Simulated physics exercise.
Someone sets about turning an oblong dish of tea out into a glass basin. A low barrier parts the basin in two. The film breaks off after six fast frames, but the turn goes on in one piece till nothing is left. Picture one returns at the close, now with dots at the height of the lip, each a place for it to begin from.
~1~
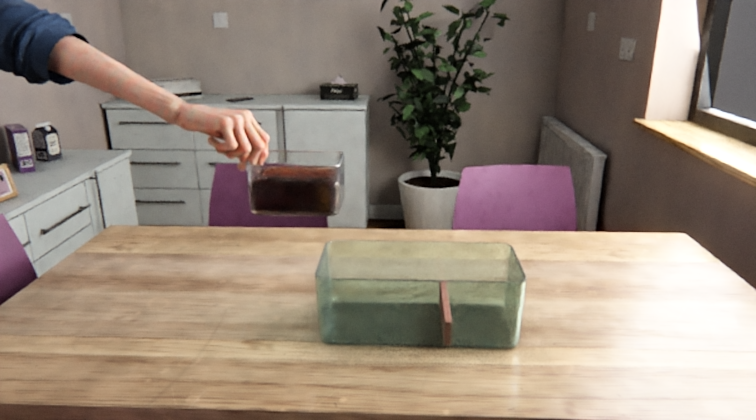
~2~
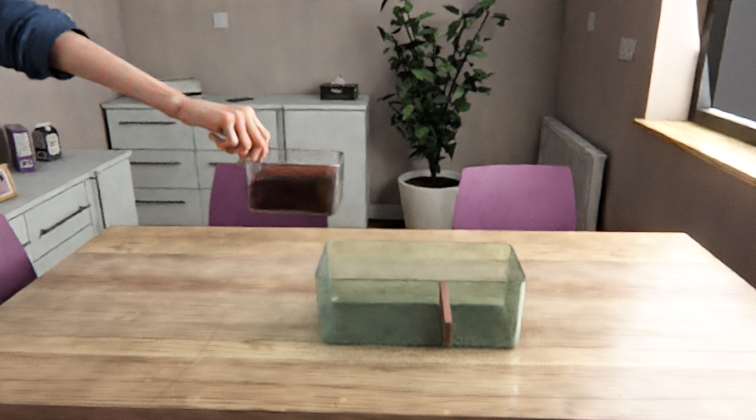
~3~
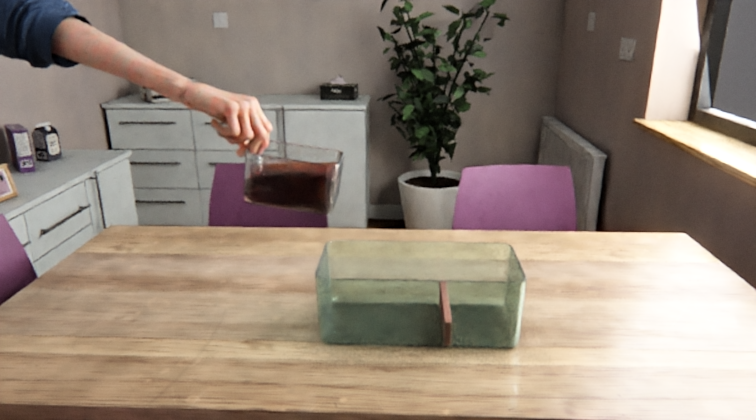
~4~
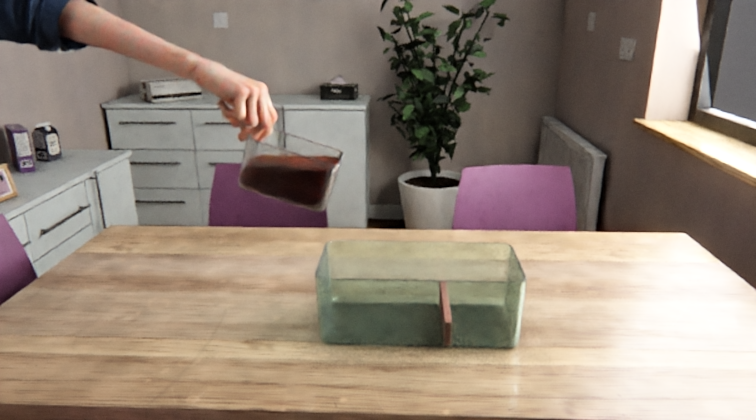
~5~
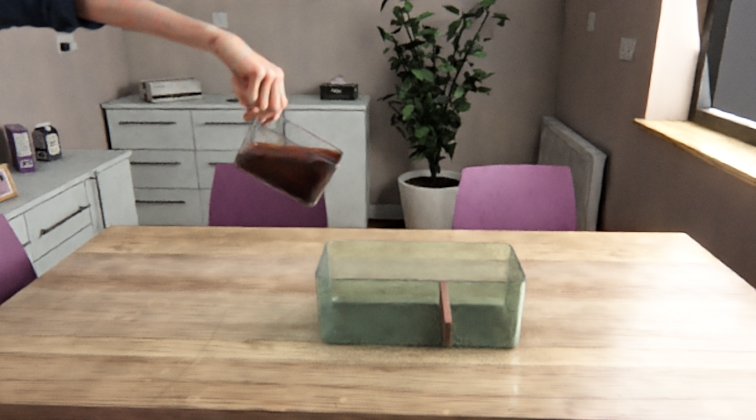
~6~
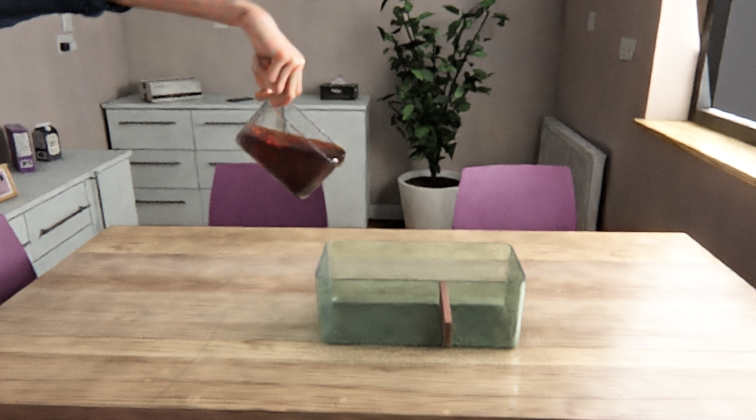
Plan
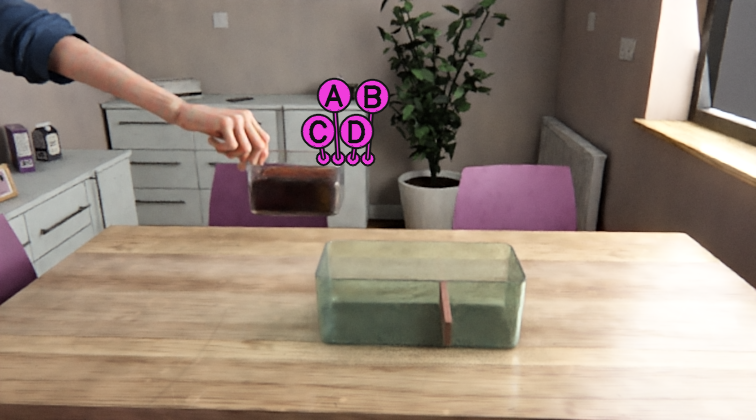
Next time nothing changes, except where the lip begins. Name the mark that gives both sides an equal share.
Best: B.
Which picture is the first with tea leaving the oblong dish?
Picture 6.
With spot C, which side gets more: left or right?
The left one.
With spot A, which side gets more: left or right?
The left one.
On the marked copy, A at (338, 158); B at (367, 158); C at (323, 158); D at (352, 158).
Choosing A, about 87 % ends left of the wall and 8 % right of it; 5 % is lost outside.
Choosing B, about 45 % ends left of the wall and 48 % right of it; 7 % is lost outside.
Choosing C, about 84 % ends left of the wall and 8 % right of it; 7 % is lost outside.
Choosing D, about 69 % ends left of the wall and 27 % right of it; 4 % is lost outside.
